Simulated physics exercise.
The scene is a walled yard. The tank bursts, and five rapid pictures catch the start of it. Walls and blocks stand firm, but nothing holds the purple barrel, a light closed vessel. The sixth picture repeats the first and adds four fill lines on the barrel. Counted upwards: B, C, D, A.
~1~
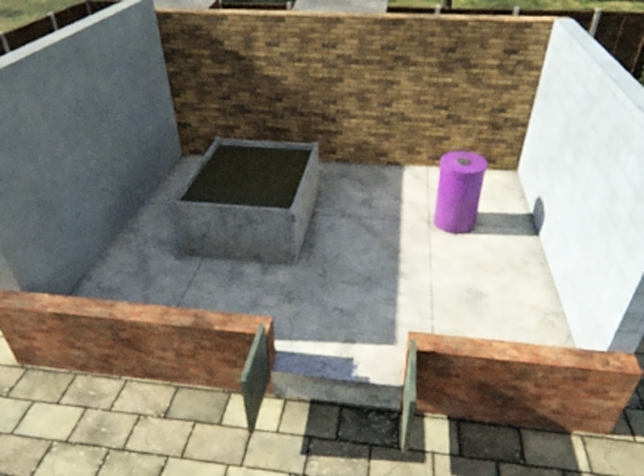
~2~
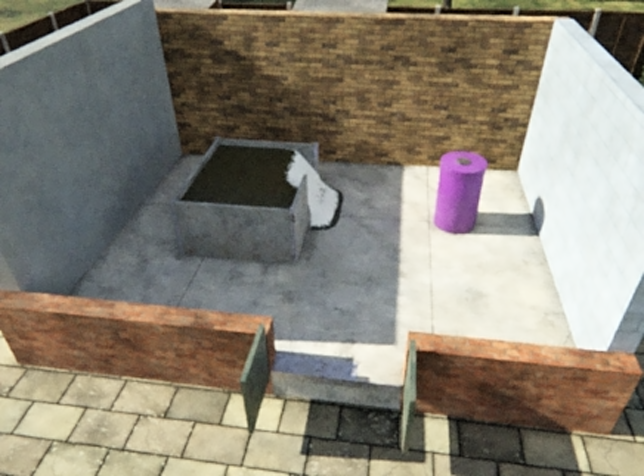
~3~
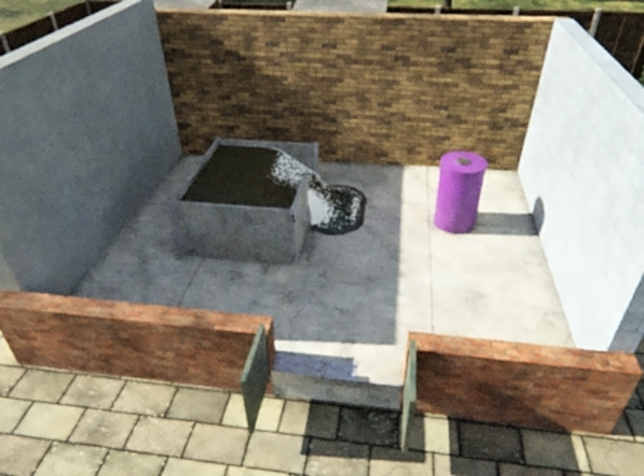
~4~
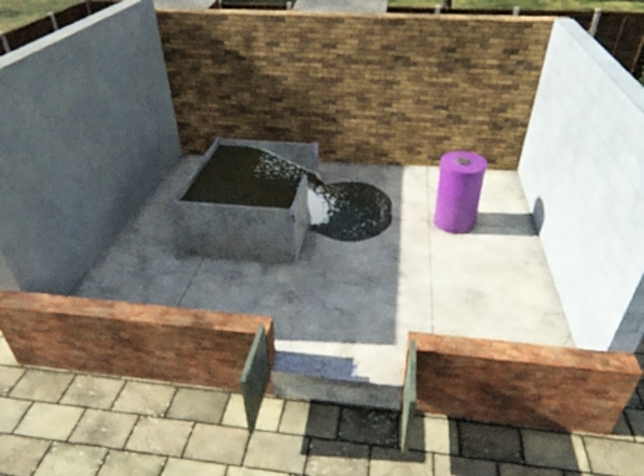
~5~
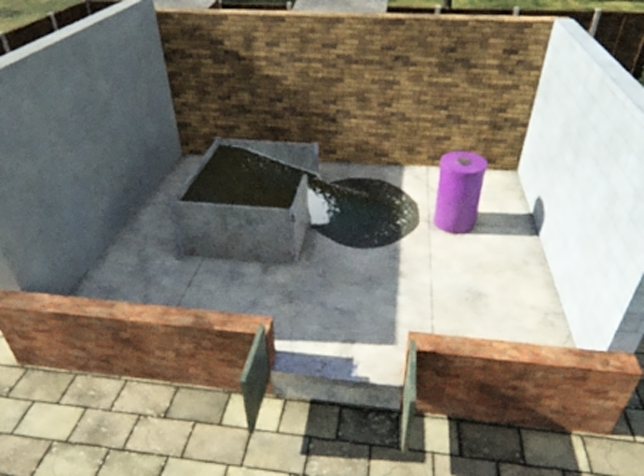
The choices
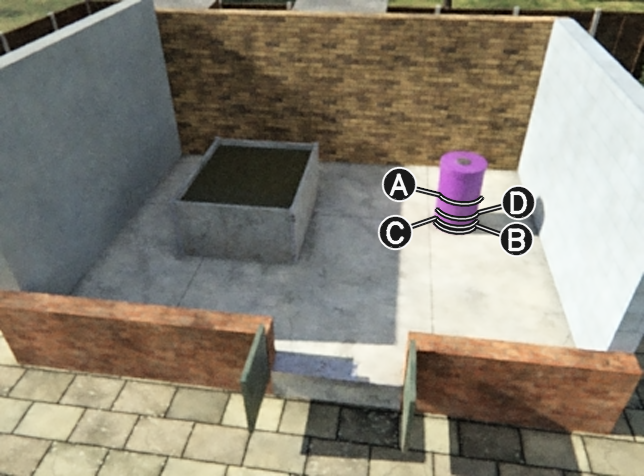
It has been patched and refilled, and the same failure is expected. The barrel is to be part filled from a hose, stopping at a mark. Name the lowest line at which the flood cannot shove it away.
A.
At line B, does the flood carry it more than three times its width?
Yes, clearly.
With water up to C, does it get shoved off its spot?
Yes.
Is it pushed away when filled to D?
Yes, that goes wrong.
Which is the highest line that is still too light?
Here it is line D.
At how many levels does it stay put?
One of them.
On the marked copy, A at (461, 203); B at (456, 232); C at (457, 227); D at (458, 218); from the bottom up B, C, D, A.
With A, it does not move.
With B, it is pushed about 7 times its own width away.
With C, it is pushed about 5 times its own width away.
With D, it is pushed about half its own width away.
